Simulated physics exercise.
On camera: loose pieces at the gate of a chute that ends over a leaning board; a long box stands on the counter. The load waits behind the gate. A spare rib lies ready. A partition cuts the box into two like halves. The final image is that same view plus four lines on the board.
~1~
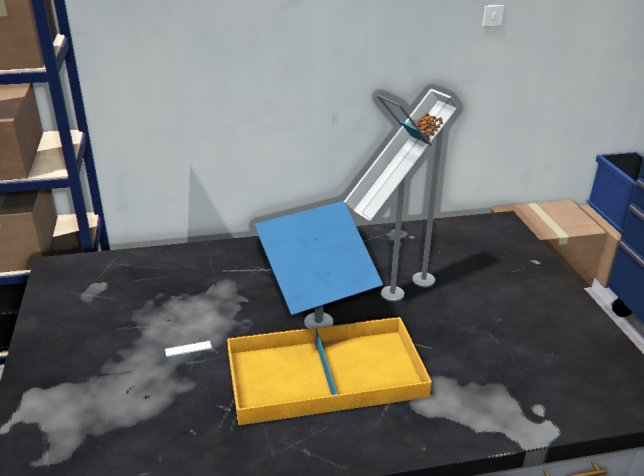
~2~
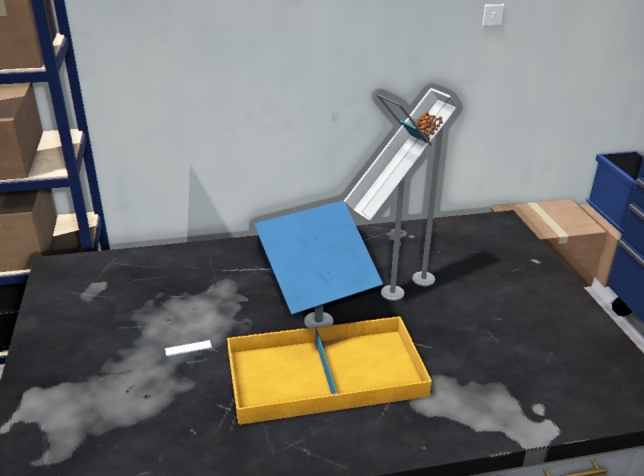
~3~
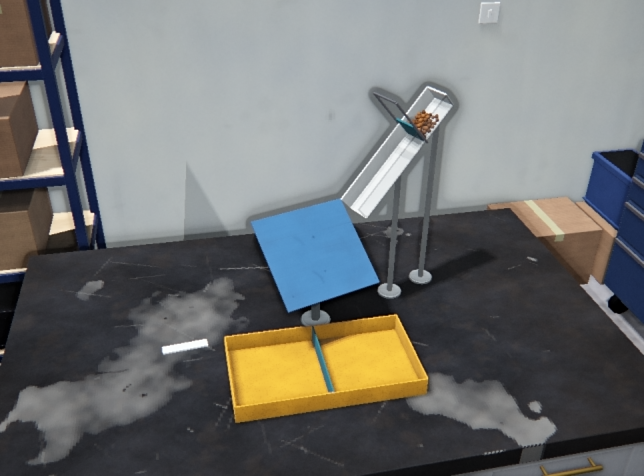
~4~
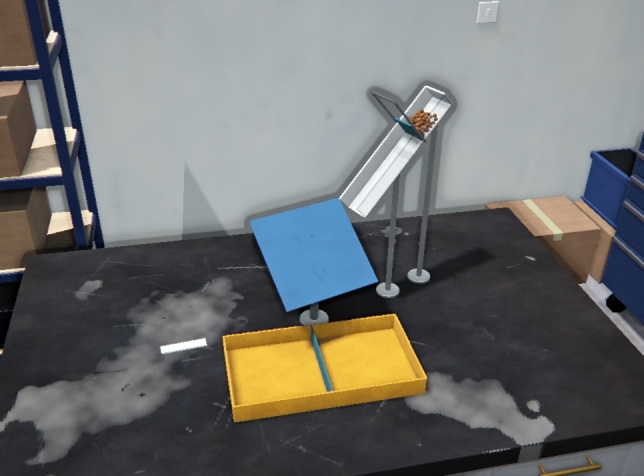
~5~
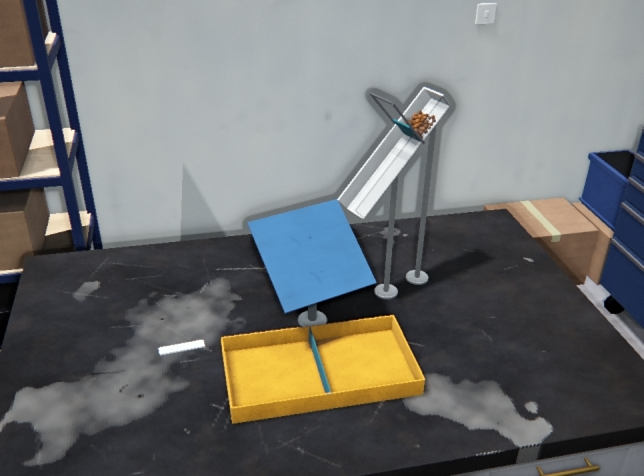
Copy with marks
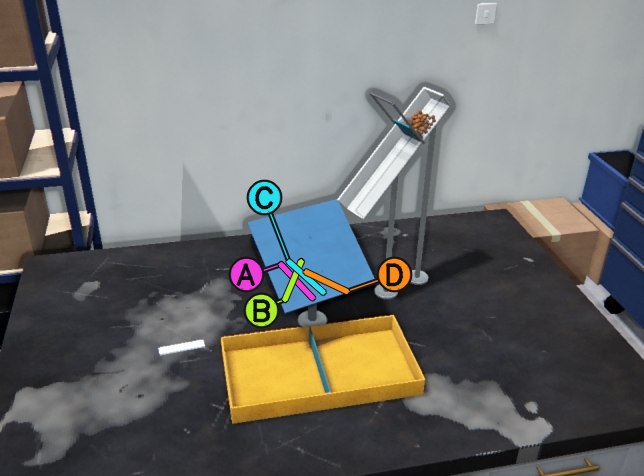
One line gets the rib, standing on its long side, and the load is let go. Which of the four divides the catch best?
B works best here.
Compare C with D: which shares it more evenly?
D it is.
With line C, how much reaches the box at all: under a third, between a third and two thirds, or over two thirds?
It is over two thirds.
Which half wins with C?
Right.
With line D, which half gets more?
More lands on the right.
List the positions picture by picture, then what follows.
Load behind the gate at (426, 126), cereal balls; lip of the chute at (362, 216), sloping fairly steeply, in the first frame.
Middle of the board at (319, 254), tilted fairly steeply; middle of its low edge at (339, 299); of its high edge at (301, 211), in the second frame.
Front corners of the box at (235, 407) and (428, 379); front end of its middle wall at (334, 393); gate still shut at (406, 124), in the third frame.
Middle of the load at (421, 122); lip at (357, 213), in the fourth frame.
Middle of the load at (419, 124); lip at (355, 214), in the fifth frame.
On the marked copy, line A from (281, 264) to (312, 297); line B from (301, 261) to (285, 299); line C from (289, 261) to (323, 292); line D from (306, 272) to (346, 291).
Choosing A, of what is caught, a small part in the left half, nearly all in the right.
Choosing B, of what is caught, about two thirds in the left half, about a third in the right.
Choosing C, of what is caught, none in the left half, all in the right.
Choosing D, of what is caught, a small part in the left half, most in the right.
